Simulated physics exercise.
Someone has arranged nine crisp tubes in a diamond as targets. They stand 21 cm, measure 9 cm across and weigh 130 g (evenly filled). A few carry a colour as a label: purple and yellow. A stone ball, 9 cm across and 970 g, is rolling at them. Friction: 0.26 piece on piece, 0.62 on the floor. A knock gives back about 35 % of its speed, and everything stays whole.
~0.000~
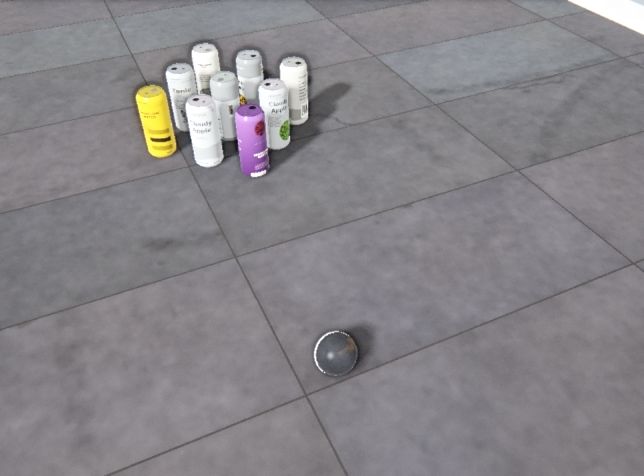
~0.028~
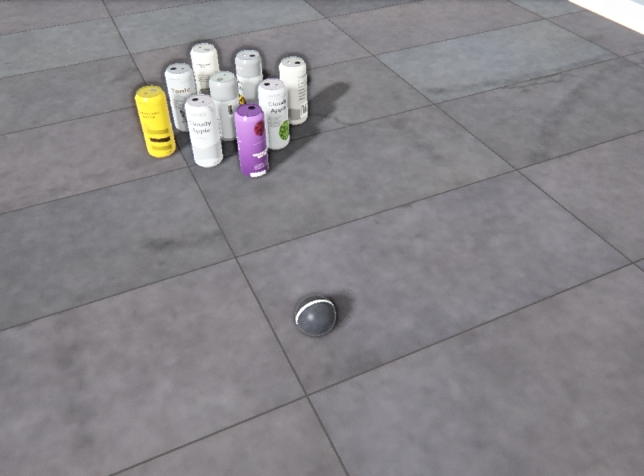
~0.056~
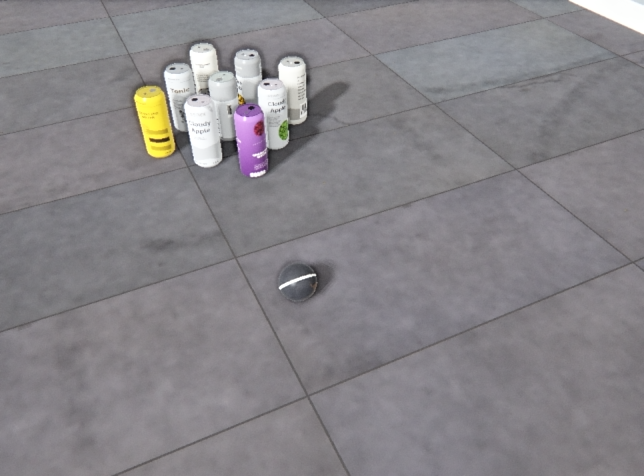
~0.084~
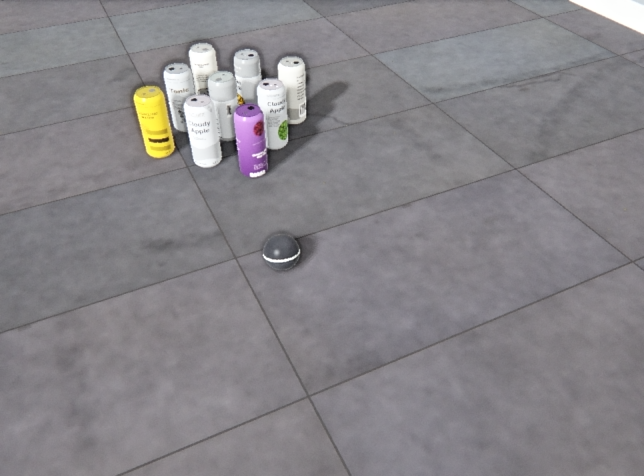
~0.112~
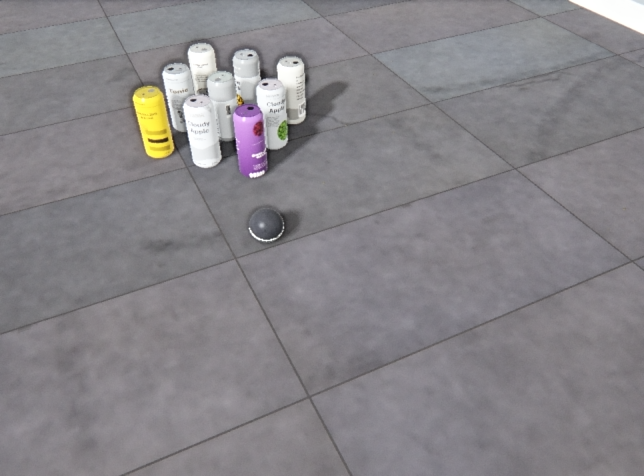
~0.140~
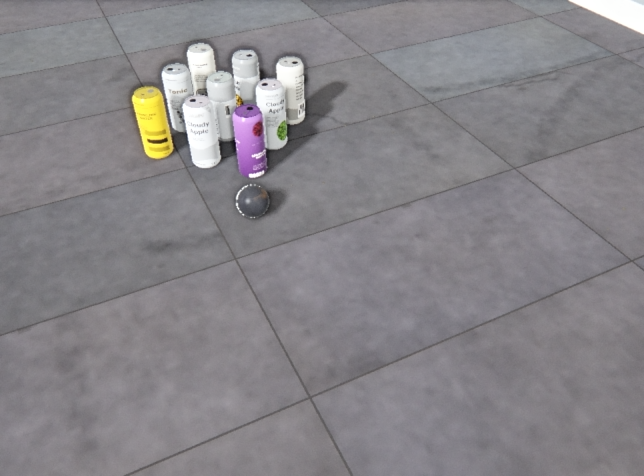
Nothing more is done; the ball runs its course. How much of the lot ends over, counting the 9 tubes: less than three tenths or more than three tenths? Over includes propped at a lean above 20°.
The part is over three tenths.
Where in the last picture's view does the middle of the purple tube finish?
At about (294, 132).
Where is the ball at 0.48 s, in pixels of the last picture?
Around (160, 57).
By 0.30 s, ball still moving; 3 of the 9 tubes over; yellow tube tilted 27°; purple tube tilted 20°.
By 0.48 s, ball still moving; 9 of the 9 tubes over; purple tube tilted 45°; yellow tube tilted 40°.
By 0.94 s, ball still moving; 9 of the 9 tubes over; purple tube lying flat; yellow tube lying flat.
When it is over (1.3 s), ball rolling away; 9 of the 9 tubes over; purple tube lying flat; yellow tube lying flat. That is 100 per cent. In pixels of the last frame, middles, purple tube near (294, 132), yellow tube near (9, 123).
